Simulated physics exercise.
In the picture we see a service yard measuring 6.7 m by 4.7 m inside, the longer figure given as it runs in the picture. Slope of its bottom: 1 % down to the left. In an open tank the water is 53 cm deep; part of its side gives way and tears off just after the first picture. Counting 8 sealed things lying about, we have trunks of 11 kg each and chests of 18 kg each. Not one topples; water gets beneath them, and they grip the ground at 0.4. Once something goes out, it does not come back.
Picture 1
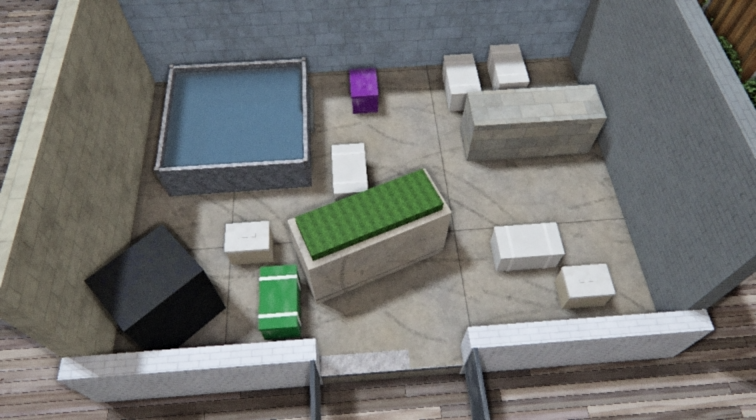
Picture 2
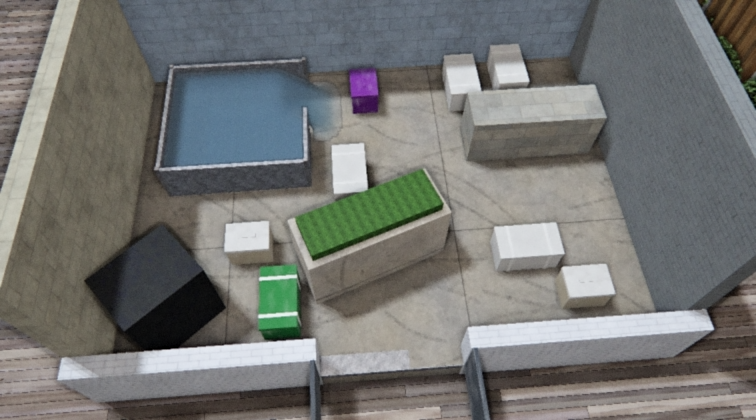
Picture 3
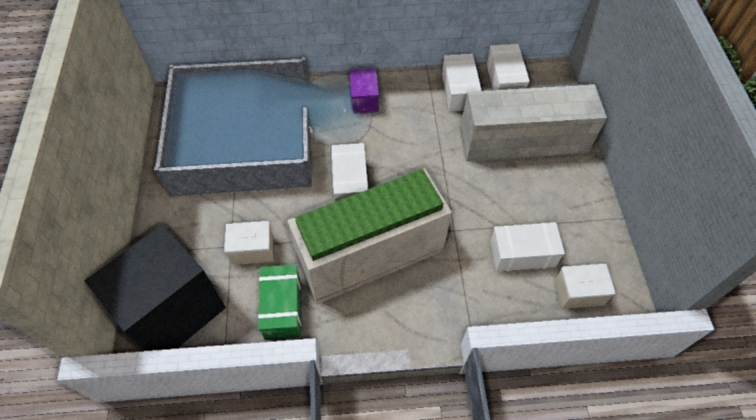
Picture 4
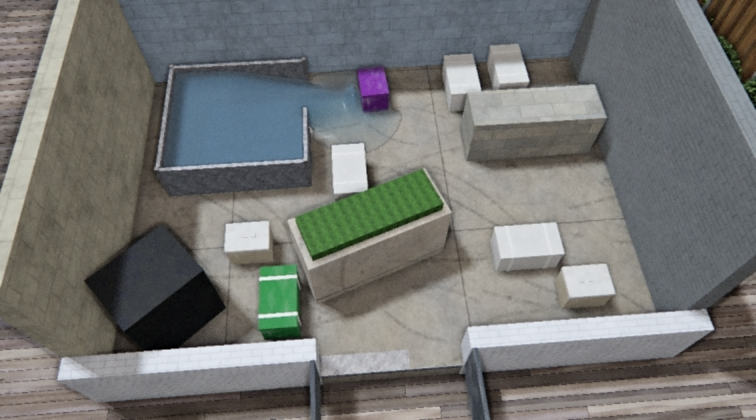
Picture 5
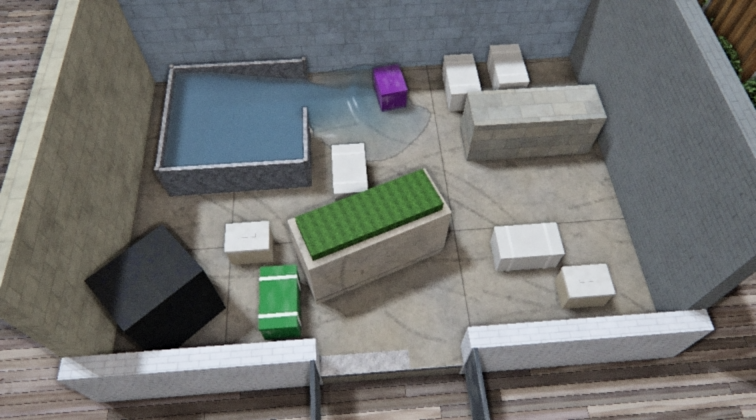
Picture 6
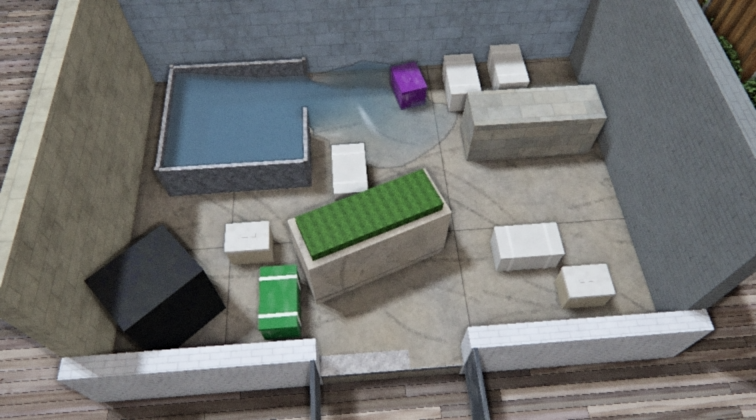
Water pours from a gap in the tank's side and pushes the purple chest right.
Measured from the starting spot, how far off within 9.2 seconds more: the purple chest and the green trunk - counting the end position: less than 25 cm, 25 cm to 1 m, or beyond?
At the end, the purple chest is pushed well away; the green trunk is pushed a bit.
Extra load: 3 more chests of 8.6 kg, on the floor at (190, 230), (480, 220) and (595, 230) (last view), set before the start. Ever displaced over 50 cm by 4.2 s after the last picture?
Well, in that order it's lower, higher and higher.
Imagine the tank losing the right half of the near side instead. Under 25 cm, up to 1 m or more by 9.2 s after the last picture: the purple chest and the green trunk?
If so, the purple chest remains in place, the green trunk is washed away.
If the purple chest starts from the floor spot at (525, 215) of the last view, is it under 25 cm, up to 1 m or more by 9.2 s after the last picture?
I'd say it does not really move.
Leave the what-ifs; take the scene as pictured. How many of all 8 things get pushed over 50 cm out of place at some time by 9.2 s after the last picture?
Total: 6.
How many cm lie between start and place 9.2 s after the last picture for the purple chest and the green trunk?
Offsets: Near 300 and 80 centimetres.
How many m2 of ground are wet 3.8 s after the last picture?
The covered patch comes to about 19 m2.
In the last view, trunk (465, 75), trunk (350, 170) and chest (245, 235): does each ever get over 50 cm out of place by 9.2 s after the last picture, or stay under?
Results in listed order: Exceeds / exceeds / falls short.
Then, 1.2 s after the last picture the purple chest is near (517, 77), 2.3 m from its start, afloat; the green trunk is near (278, 296), 0.0 m from its start, aground; 0 of 8 are out; 3 afloat.
Then, 3.8 s after the last picture the purple chest is near (490, 79), 1.9 m from its start, afloat; the green trunk is near (278, 296), 0.0 m from its start, aground; 0 of 8 are out; 4 afloat.
Then, 6.2 s after the last picture the purple chest is near (441, 127), 1.4 m from its start, aground; the green trunk is near (278, 296), 0.0 m from its start, aground; 0 of 8 are out; 4 afloat.
Then, 9.2 s after the last picture the purple chest is near (484, 234), 3.0 m from its start, aground; the green trunk is near (217, 317), 0.7 m from its start, afloat; 0 of 8 are out; 5 afloat.
